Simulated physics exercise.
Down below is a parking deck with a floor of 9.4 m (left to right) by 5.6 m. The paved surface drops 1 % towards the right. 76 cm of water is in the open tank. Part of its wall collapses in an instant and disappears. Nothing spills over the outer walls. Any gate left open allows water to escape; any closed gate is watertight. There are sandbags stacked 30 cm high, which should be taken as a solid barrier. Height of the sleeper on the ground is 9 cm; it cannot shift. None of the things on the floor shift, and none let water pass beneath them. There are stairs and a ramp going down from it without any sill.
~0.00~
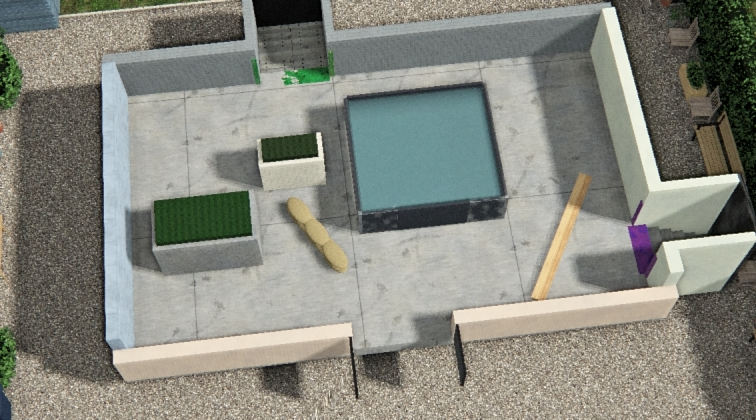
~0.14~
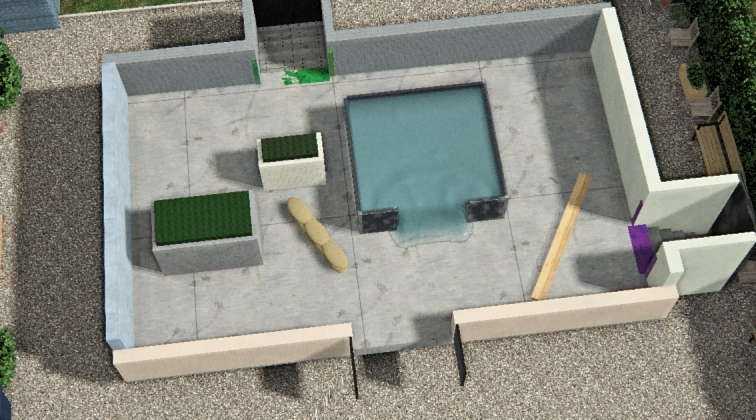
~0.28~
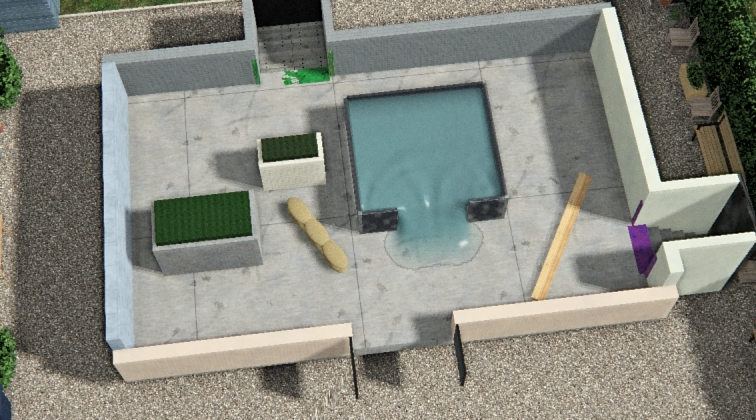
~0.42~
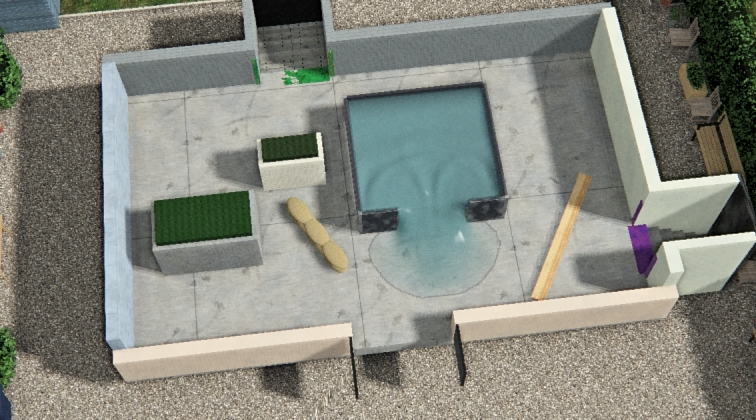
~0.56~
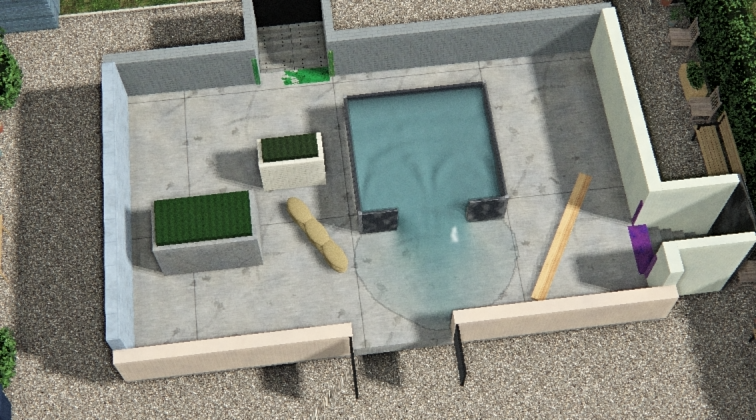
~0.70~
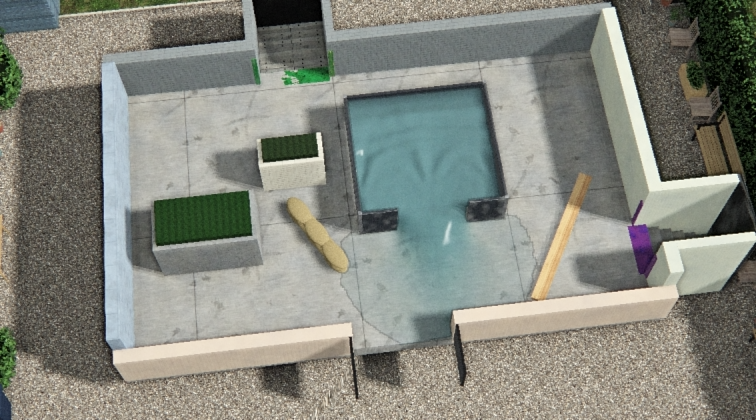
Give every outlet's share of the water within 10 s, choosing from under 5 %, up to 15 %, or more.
Within 10 s, the gate opening swallows more than 15 % of the water; the flight of stairs down (marked purple) swallows between 5 and 15 % of the water; the basement ramp (marked green) swallows not even 5 % of the water.
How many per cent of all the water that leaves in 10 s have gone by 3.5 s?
By that point, around 50 percent.
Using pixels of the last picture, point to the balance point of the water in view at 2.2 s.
Balance point at about (436, 201).
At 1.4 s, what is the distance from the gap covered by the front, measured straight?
About 3.4 m.
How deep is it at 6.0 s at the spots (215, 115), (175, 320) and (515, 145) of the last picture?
Spot by spot: Some 0, 4, then 3 cm.
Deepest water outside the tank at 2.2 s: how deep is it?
Around 43 centimetres deep.
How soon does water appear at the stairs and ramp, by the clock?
Arrival: Stairs 2.0 s, ramp not within the 10 s.
After 1.4 s water covers 20 % of the floor and is deepest (46 cm) near (473, 313); gone so far, the gate opening 5 %, the flight of stairs down (marked purple) 0 %, the basement ramp (marked green) 0 %.
After 2.2 s water covers 25 % of the floor and is deepest (43 cm) near (463, 314); gone so far, the gate opening 12 %, the flight of stairs down (marked purple) 0 %, the basement ramp (marked green) 0 %.
After 3.5 s water covers 40 % of the floor and is deepest (28 cm) near (464, 323); gone so far, the gate opening 22 %, the flight of stairs down (marked purple) 3 %, the basement ramp (marked green) 0 %.
After 6.0 s water covers 55 % of the floor and is deepest (20 cm) near (464, 323); gone so far, the gate opening 33 %, the flight of stairs down (marked purple) 7 %, the basement ramp (marked green) 0 %.
After 10.0 s water covers 65 % of the floor and is deepest (12 cm) near (529, 297); gone so far, the gate opening 42 %, the flight of stairs down (marked purple) 11 %, the basement ramp (marked green) 0 %.
